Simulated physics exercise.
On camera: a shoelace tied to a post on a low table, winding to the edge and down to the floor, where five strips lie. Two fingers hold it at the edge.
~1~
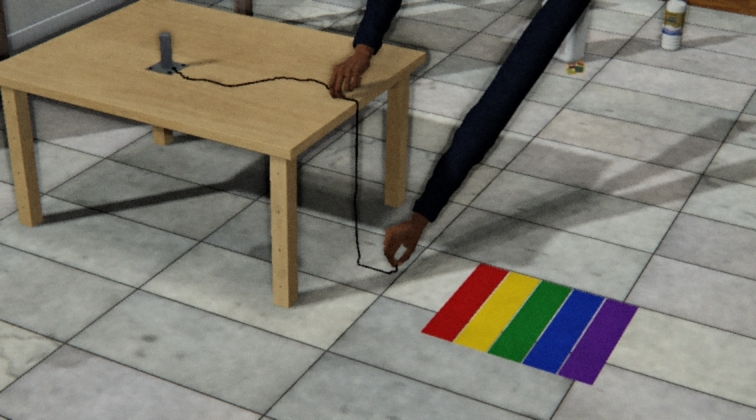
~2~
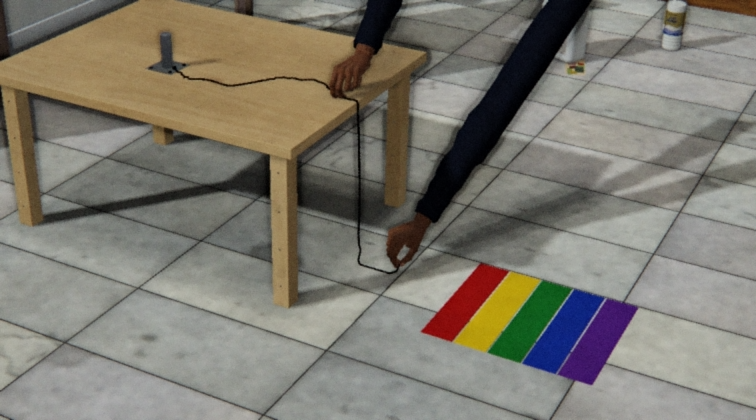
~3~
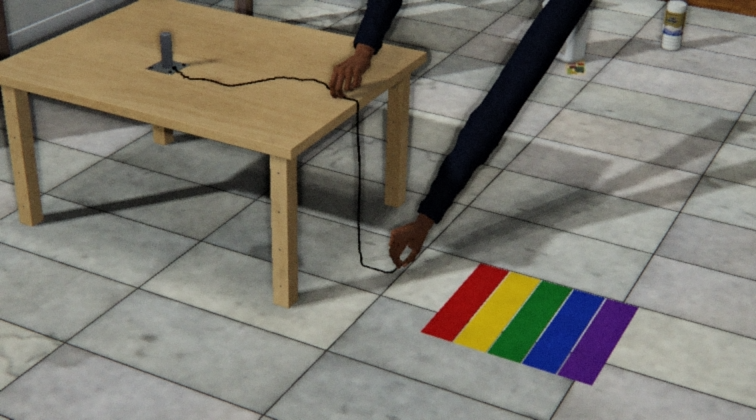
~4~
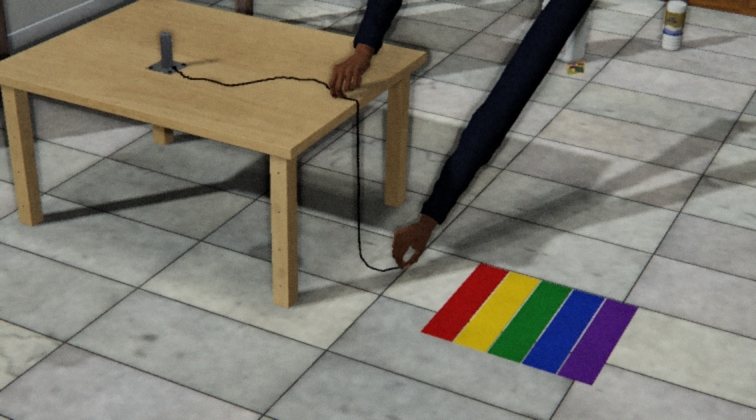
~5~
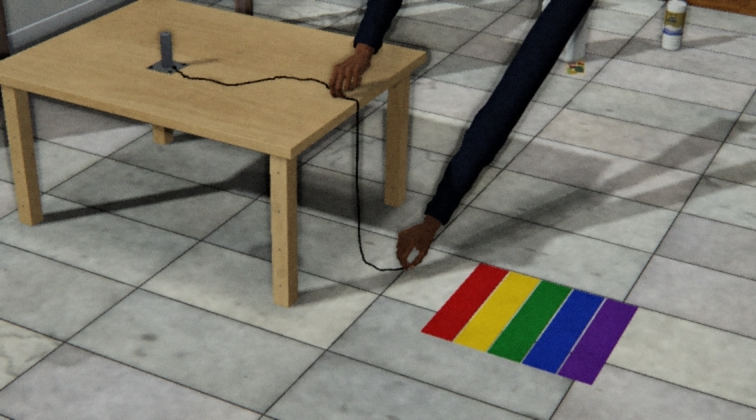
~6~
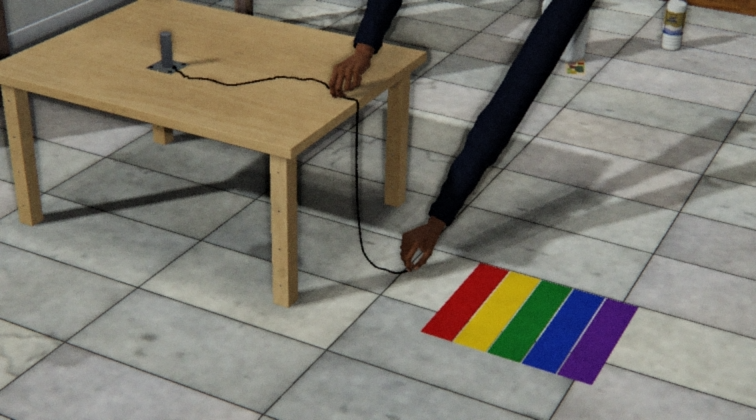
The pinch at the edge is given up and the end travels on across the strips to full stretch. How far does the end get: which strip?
It halts on the blue strip.
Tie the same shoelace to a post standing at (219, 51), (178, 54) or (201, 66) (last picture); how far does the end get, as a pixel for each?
The places are (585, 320), (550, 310) and (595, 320).
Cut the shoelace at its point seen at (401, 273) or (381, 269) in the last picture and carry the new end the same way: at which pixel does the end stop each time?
Try by try, around (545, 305) and (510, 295).
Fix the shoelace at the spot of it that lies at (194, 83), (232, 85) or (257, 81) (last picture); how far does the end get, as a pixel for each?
In that order: (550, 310), (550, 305) and (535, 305).
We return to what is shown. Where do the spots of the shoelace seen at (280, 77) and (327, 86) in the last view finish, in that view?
Near (302, 91) and (356, 103).
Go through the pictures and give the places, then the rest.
The first frame shows end (396, 264); red (447, 323); yellow (480, 333); green (514, 343); blue (549, 354); purple (584, 365).
The second frame shows end (399, 264); shoelace through (188, 77) (254, 82) (320, 82) (358, 115) (360, 182) (360, 247).
The third frame shows end (401, 265).
The fourth frame shows end (405, 266); shoelace through (188, 77) (253, 82) (320, 82) (358, 115) (359, 182) (360, 248).
The fifth frame shows end (408, 267).
The sixth frame shows end (413, 268); shoelace through (188, 76) (253, 82) (320, 82) (357, 115) (357, 181) (362, 248).
Soon after, end near (500, 293); over yellow.
After that, end near (541, 305); over green.
At the stop, end near (565, 312); over blue. Over blue.
